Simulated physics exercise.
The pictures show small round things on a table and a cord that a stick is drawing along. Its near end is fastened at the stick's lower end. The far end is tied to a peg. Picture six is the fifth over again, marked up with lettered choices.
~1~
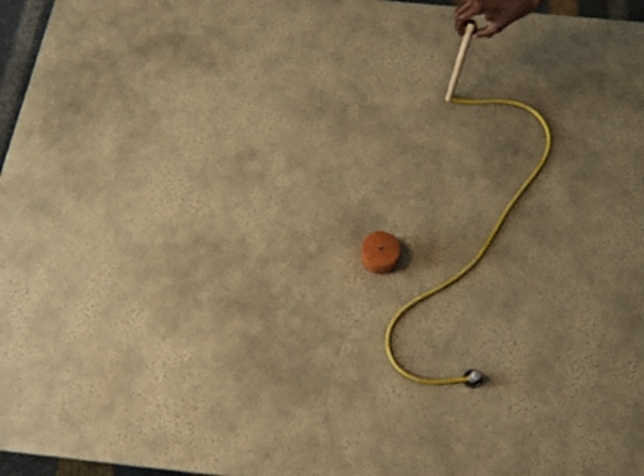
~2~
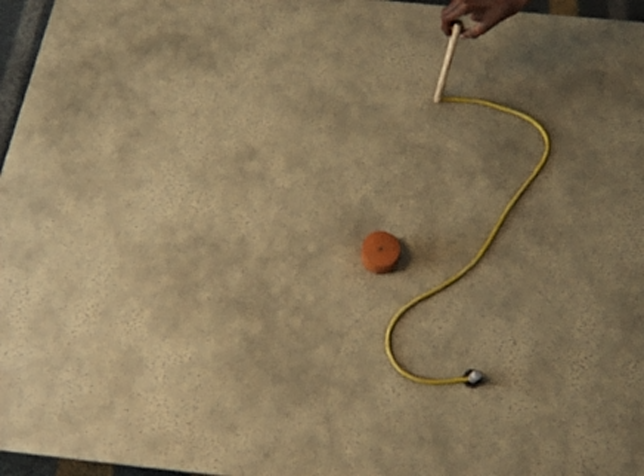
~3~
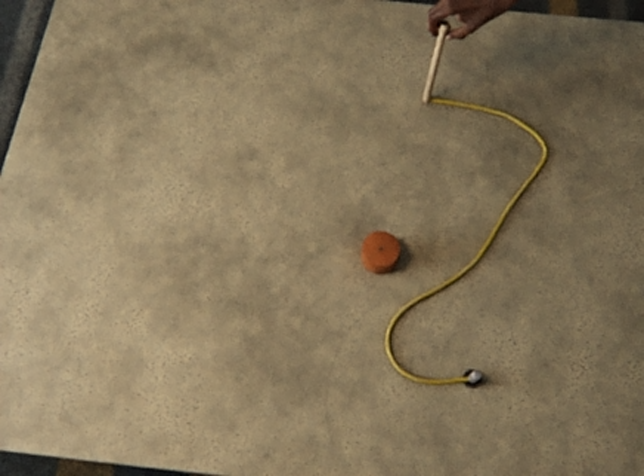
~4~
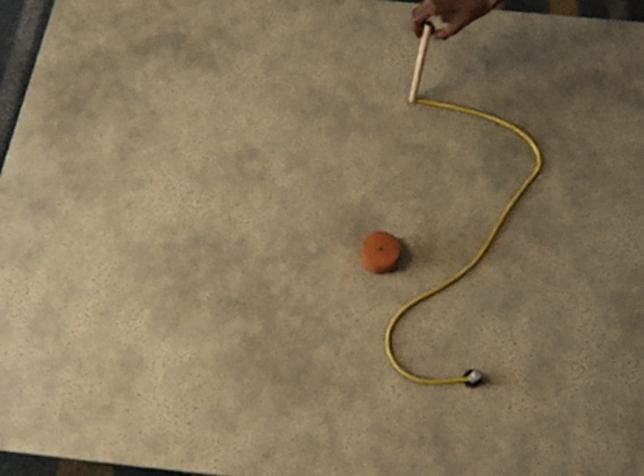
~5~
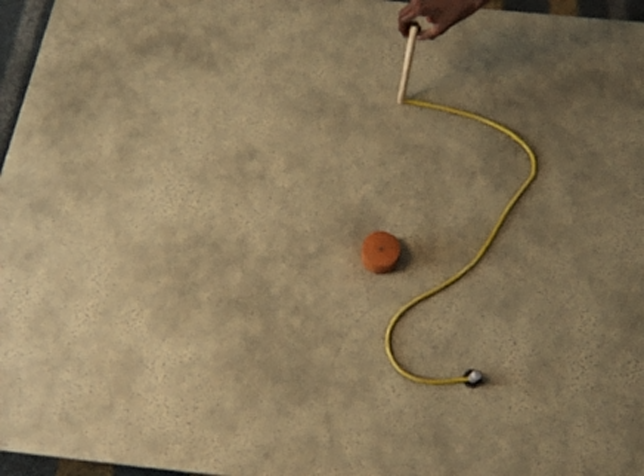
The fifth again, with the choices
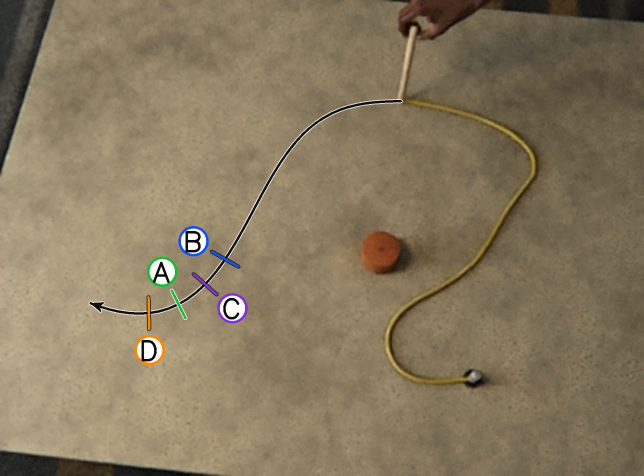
A hand holding a stick draws the end of a yellow cord left across the table.
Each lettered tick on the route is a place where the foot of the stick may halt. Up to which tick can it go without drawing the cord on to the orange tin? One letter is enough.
Up to mark A.
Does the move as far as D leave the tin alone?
No.
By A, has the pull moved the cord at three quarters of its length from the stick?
By then, no.
On the marked copy, A at (179, 304); B at (225, 259); C at (205, 284); D at (149, 313); the route from (401, 101) via (255, 206) to (91, 303).
With A. Early on, foot of the stick (302, 136), middle of the cord (491, 237).
Further on, foot of the stick (245, 227), middle of the cord (477, 233).
At the end, foot of the stick (179, 305), middle of the cord (432, 237); nothing has been touched.
As for the rest, B is safe but short; C is safe but short; D brings the cord against the tin.
